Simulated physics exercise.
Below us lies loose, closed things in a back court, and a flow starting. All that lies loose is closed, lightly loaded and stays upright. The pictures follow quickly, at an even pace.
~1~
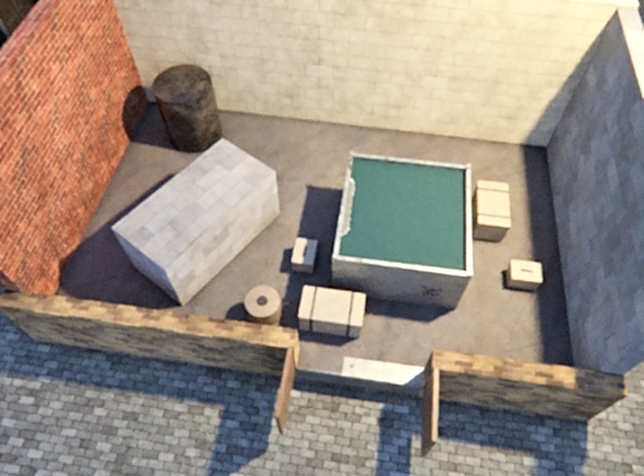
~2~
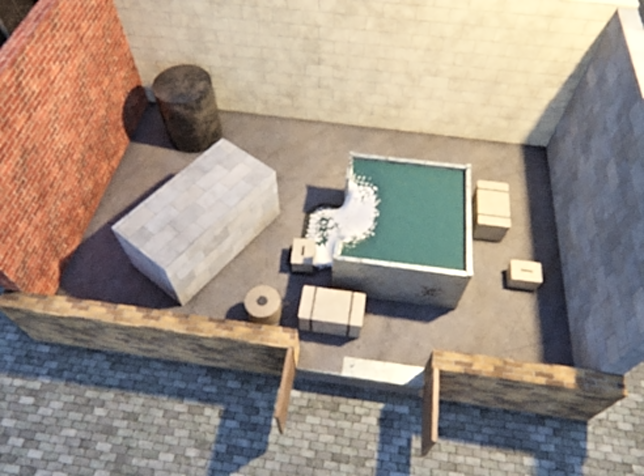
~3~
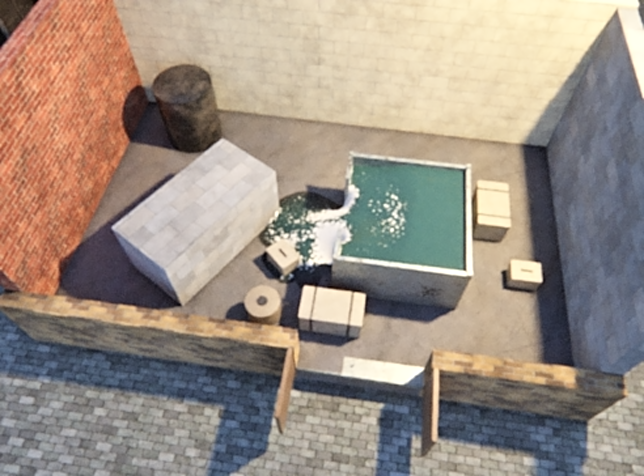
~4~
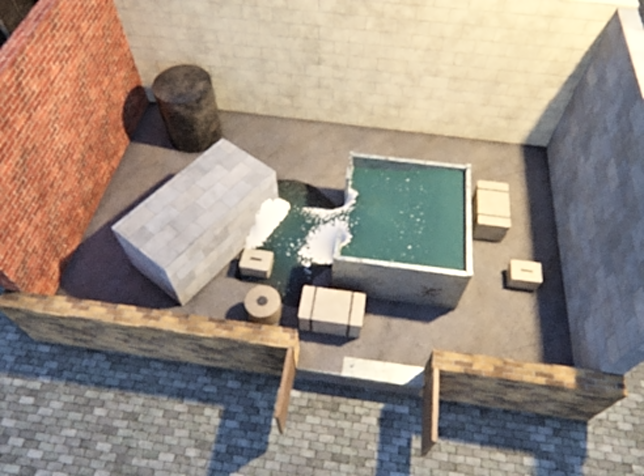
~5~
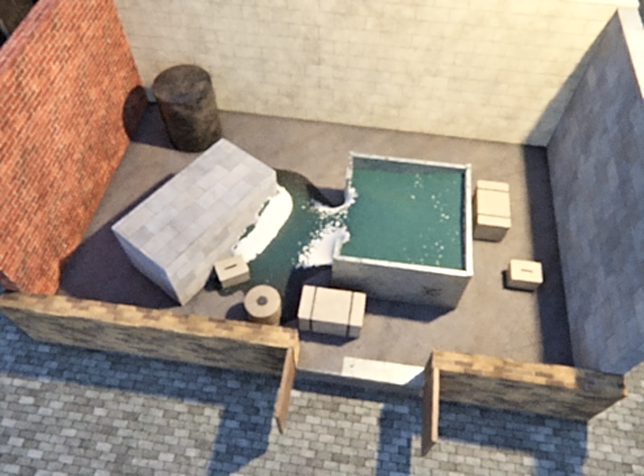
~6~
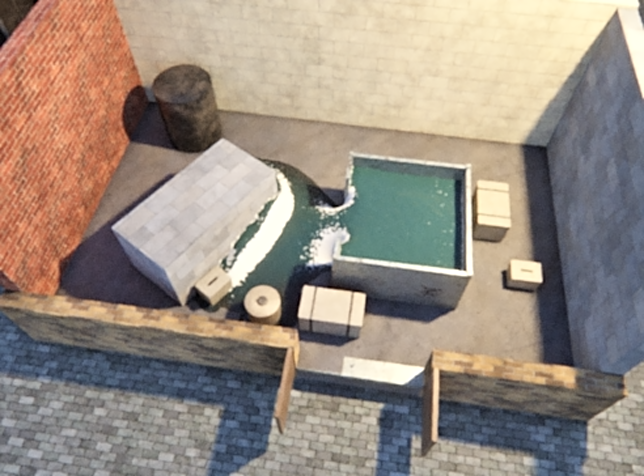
Water pours from the left side of a walled tank and pushes a small box left.
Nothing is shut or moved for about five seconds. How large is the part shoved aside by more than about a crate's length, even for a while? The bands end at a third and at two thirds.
Share: From one to two thirds.
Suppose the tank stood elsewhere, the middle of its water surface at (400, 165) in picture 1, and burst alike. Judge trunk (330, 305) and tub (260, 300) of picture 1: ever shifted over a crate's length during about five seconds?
In that order: Moved that far, shifted that much.
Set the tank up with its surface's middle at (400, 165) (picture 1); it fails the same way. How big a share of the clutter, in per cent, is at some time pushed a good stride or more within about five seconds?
Some 40 per cent.
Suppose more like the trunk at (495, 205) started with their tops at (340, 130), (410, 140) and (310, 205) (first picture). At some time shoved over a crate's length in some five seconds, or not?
In that order: Swept aside, swept aside, moved that far.
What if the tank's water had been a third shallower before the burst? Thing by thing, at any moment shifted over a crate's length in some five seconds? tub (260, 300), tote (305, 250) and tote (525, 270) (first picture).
As listed: Swept aside, shifted that much, under that.
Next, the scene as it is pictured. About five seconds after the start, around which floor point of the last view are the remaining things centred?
Around (399, 263).
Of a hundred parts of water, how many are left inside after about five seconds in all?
Close to 98 %.
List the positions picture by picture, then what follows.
In the first frame, a tote at (305, 251), on the bottom; a tub at (262, 301) rests on the ground; 0 of 5 have shifted.
In the second frame, a tote at (303, 251) rests on the ground; a tub at (262, 301) rests on the ground; 0 of 5 have shifted.
In the third frame, a tote at (283, 253), on the bottom, close to its start; a tub at (262, 301) rests on the ground; 1 of 5 have shifted.
In the fourth frame, a tote at (256, 259), on the bottom, a stride from its start; a tub at (262, 301) rests on the ground; 1 of 5 have shifted.
In the fifth frame, a tote at (231, 267), on the bottom, a stride from its start; a tub at (262, 301) rests on the ground; 1 of 5 have shifted.
In the sixth frame, a tote at (213, 281), on the bottom, a stride from its start; a tub at (262, 301) rests on the ground; 1 of 5 have shifted.
A moment on, 1 of 5 are well off their spots; 1 afloat.
Next, 2 of 5 are well off their spots; 3 afloat.
Later, 3 of 5 are well off their spots; 3 afloat.
In the end, 2 of 5 are well off their spots, and 3 have been at some point; 3 afloat.
